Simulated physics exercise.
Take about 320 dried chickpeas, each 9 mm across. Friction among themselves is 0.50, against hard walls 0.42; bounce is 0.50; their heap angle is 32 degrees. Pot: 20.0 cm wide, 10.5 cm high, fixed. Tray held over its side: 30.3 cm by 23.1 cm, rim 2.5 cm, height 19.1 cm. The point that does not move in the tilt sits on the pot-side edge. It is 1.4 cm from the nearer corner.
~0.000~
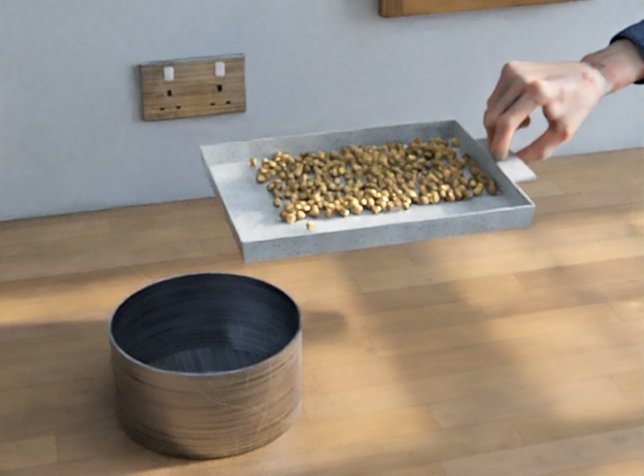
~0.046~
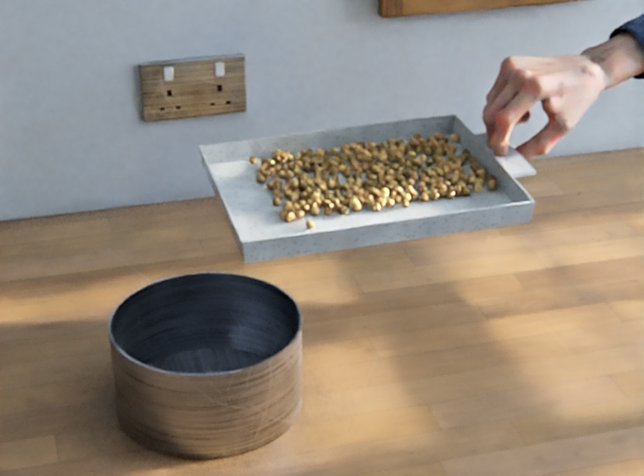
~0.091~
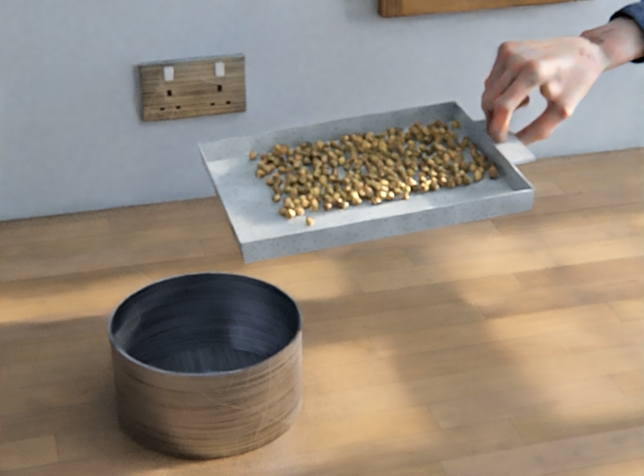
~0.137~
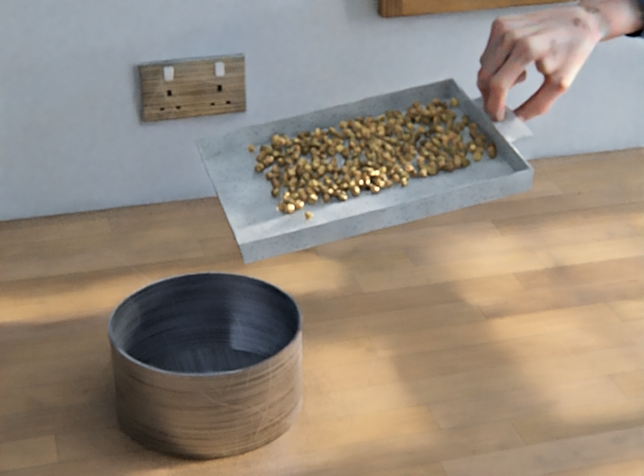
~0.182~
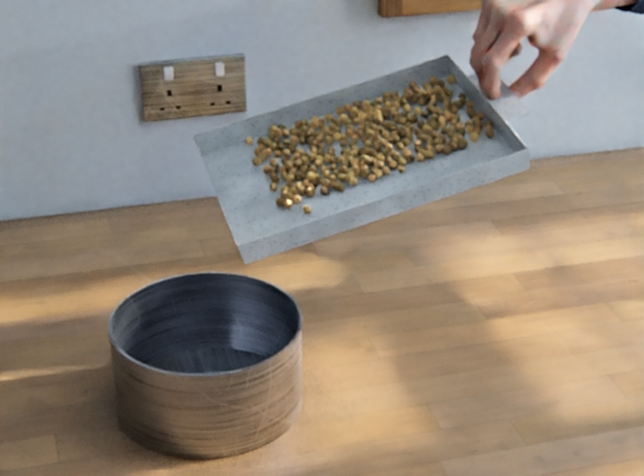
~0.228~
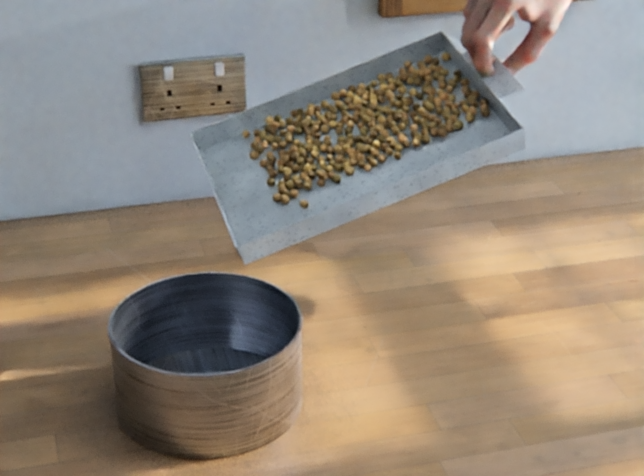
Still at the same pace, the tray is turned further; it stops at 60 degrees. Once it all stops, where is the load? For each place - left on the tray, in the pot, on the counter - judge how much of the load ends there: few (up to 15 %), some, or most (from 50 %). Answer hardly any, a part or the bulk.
Left on the tray: The bulk; pot: A part; counter: Hardly any.
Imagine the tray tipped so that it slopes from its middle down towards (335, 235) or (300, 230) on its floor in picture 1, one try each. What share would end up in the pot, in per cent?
I'd put it at about 10 per cent for the first tilt and about 30 per cent for the second.
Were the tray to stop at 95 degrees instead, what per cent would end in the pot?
In that case, near 75 percent.
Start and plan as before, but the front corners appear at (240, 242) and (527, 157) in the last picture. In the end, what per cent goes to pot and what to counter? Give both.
Per cent by place - pot 5, counter 5.
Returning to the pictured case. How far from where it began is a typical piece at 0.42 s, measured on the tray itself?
About 3 cm.
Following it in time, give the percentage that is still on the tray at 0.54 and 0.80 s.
About 100, 65.
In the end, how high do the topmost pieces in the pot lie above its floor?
Some 2.0 cm up.
After 0.42 s, tilt 41 degrees; the tray holds 100 %, the pot 0 %.
After 0.54 s, tilt 54 degrees; the tray holds 100 %, the pot 0 %.
After 0.80 s, tilt 60 degrees; the tray holds 65 %, the pot 10 %.
By 1.7 s all is still; tray 60 %, pot 35 %, counter 5 %.
